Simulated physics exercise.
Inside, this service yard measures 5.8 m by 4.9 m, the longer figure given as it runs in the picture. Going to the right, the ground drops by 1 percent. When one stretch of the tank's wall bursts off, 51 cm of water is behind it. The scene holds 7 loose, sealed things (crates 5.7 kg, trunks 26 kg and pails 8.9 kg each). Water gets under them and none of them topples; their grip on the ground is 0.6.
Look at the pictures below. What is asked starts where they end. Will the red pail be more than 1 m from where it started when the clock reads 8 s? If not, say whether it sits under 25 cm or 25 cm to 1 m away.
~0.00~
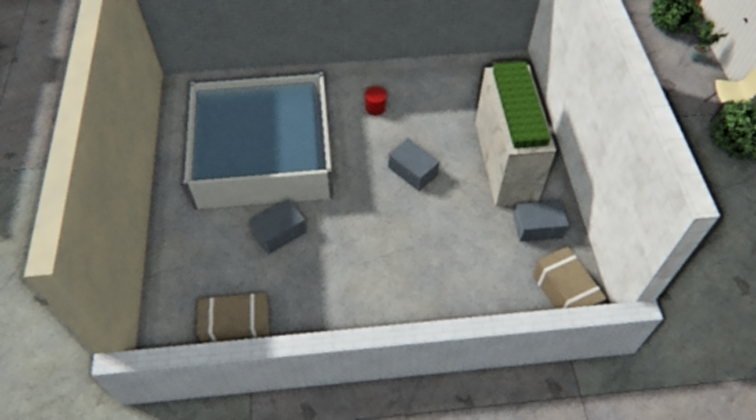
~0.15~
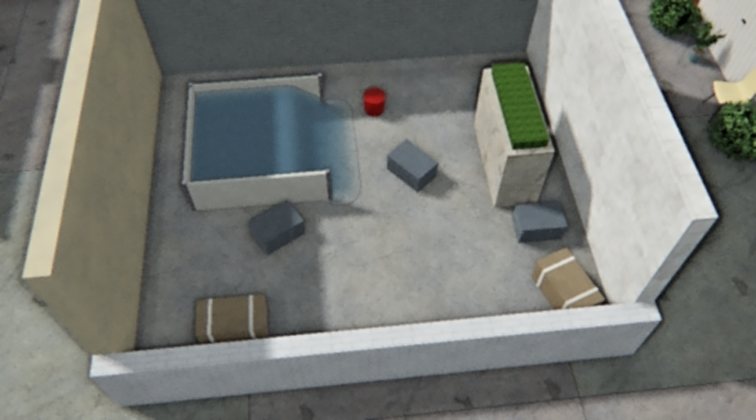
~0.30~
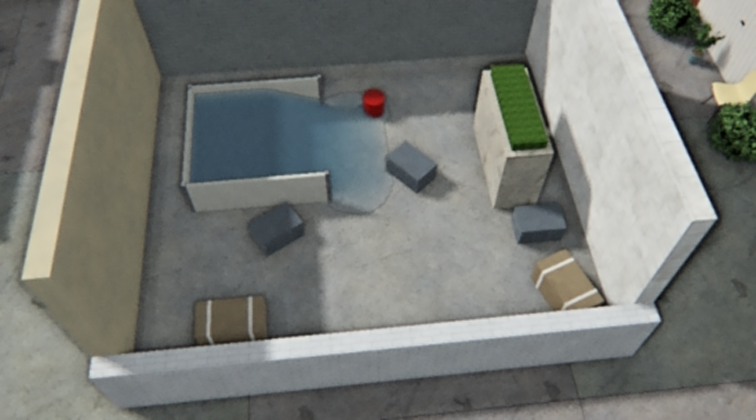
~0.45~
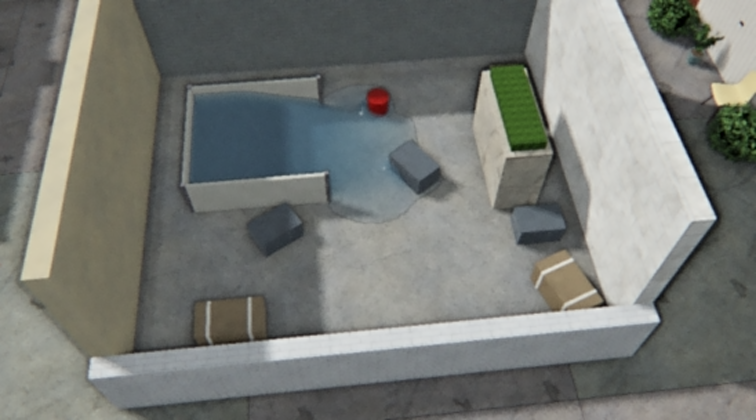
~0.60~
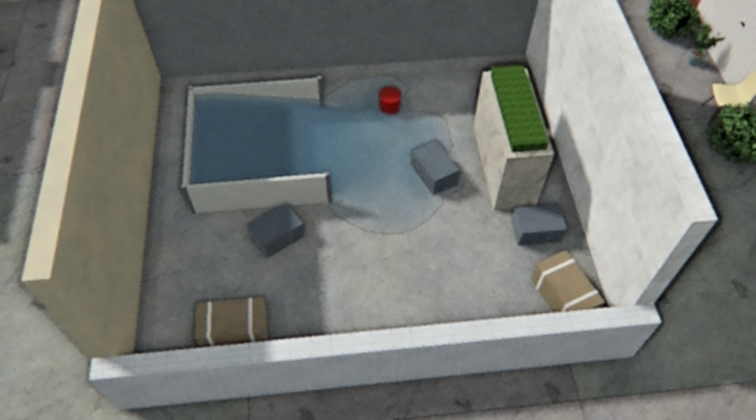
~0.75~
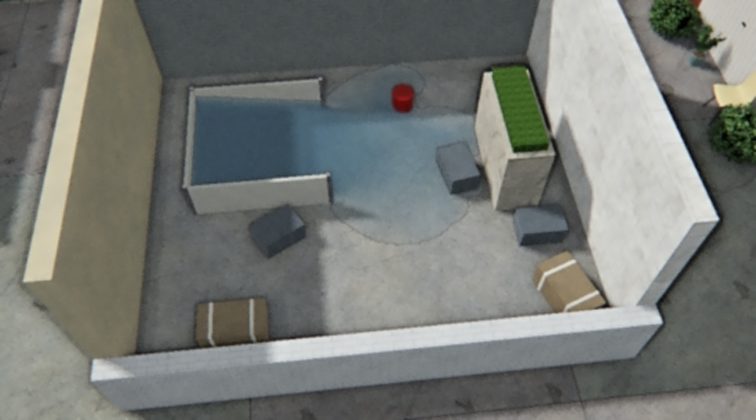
Yes, it is more than 1 m away.
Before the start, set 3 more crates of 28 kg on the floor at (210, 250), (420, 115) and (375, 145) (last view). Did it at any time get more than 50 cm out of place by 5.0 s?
Listed order gives within the limit, above the limit, above the limit.
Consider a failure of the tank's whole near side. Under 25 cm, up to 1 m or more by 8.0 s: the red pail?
So, for the red pail: It holds steady.
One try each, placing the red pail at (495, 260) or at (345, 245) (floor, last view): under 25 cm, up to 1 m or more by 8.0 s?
Respectively: It edges along somewhat; it rests almost unmoved.
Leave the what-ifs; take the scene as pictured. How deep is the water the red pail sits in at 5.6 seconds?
Close to 12 centimetres.
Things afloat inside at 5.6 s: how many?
Count: 5.
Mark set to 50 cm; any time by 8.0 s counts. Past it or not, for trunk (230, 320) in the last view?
Answer: Not far enough.
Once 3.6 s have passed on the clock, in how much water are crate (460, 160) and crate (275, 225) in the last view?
First roughly 15 cm, second roughly 0 cm.
After 1.6 s the red pail is near (460, 73), 1.4 m from its start, aground; 1 afloat.
After 3.6 s the red pail is near (538, 116), 2.4 m from its start, afloat; 4 afloat.
After 5.6 s the red pail is near (567, 206), 3.2 m from its start, afloat; 5 afloat.
After 8.0 s the red pail is near (593, 269), 4.0 m from its start, aground; 4 afloat.
